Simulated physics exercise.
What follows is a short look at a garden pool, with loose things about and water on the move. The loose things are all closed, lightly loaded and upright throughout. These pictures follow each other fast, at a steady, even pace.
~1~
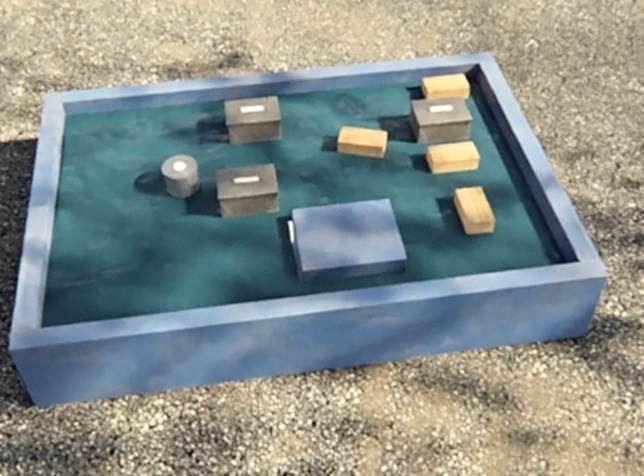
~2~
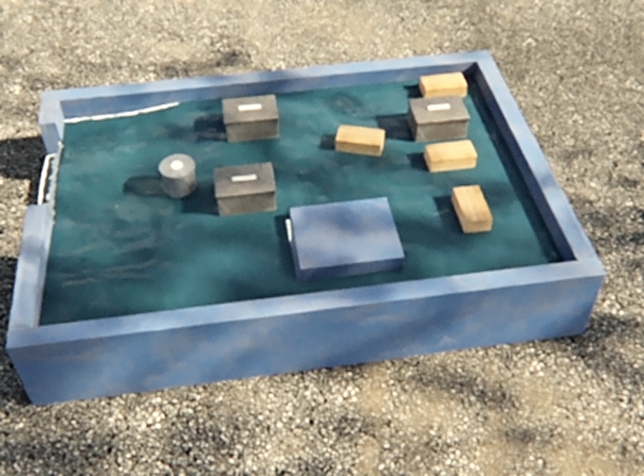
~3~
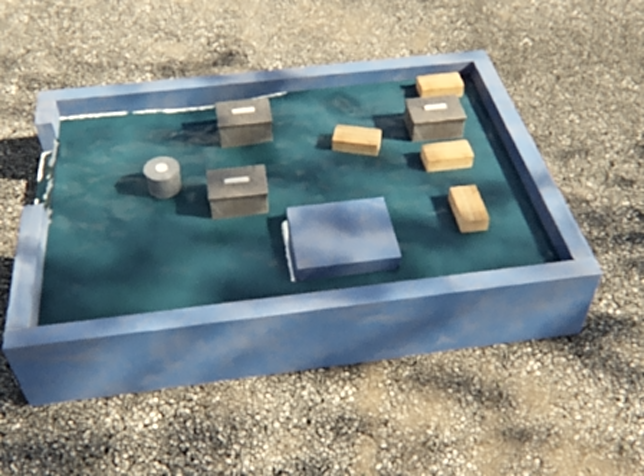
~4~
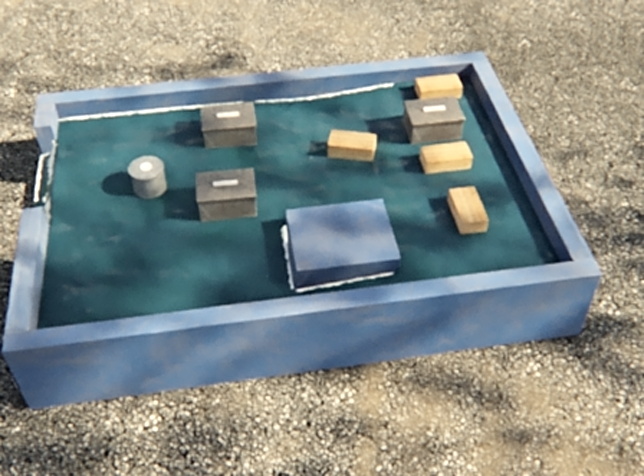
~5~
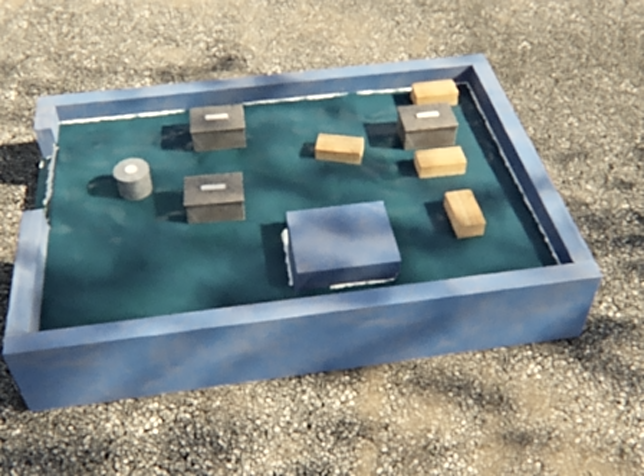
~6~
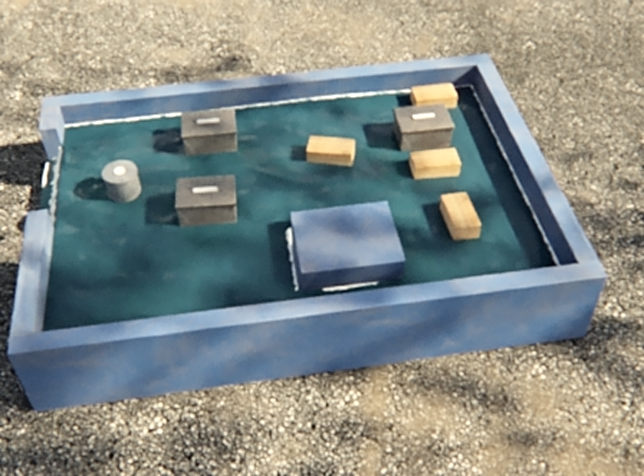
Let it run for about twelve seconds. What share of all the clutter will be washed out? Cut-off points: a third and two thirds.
A third to two thirds.
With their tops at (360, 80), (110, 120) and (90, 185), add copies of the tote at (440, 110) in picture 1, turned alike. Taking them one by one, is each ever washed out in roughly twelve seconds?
In order: Never leaves, leaves the room, leaves the room.
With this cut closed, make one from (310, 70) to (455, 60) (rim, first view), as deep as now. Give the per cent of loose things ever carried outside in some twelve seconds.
It should be close to 60 per cent.
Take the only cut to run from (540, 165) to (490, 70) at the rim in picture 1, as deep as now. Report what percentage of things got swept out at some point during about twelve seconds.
90 %.
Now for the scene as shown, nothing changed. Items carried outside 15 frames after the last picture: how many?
That makes 3.
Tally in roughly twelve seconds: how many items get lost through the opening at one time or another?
Count: 3.
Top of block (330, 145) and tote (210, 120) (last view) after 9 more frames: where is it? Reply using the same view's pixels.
My guess is close to (282, 158), then close to (118, 138).
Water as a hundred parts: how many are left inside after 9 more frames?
Roughly 72 per cent.
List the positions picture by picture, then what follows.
The first frame shows a tub at (180, 167), afloat; a tote at (252, 110) floats; 0 of 8 have shifted.
The second frame shows a tub at (177, 166) floats; a tote at (250, 109), afloat; 0 of 8 have shifted.
The third frame shows a tub at (161, 168) floats, close to its start; a tote at (243, 112), afloat; 1 of 8 have shifted.
The fourth frame shows a tub at (146, 168), afloat, close to its start; a tote at (228, 116) floats, close to its start; 3 of 8 have shifted.
The fifth frame shows a tub at (131, 170), afloat, close to its start; a tote at (217, 118) floats, close to its start; 4 of 8 have shifted.
The sixth frame shows a tub at (120, 172), afloat, a stride from its start; a tote at (208, 122), afloat, close to its start; 8 of 8 have shifted.
A moment on, 0 of 8 are out; 8 afloat.
Next, 1 of 8 are out; 7 afloat.
Later, 3 of 8 are out; 5 afloat.
In the end, 3 of 8 are out; 5 afloat.
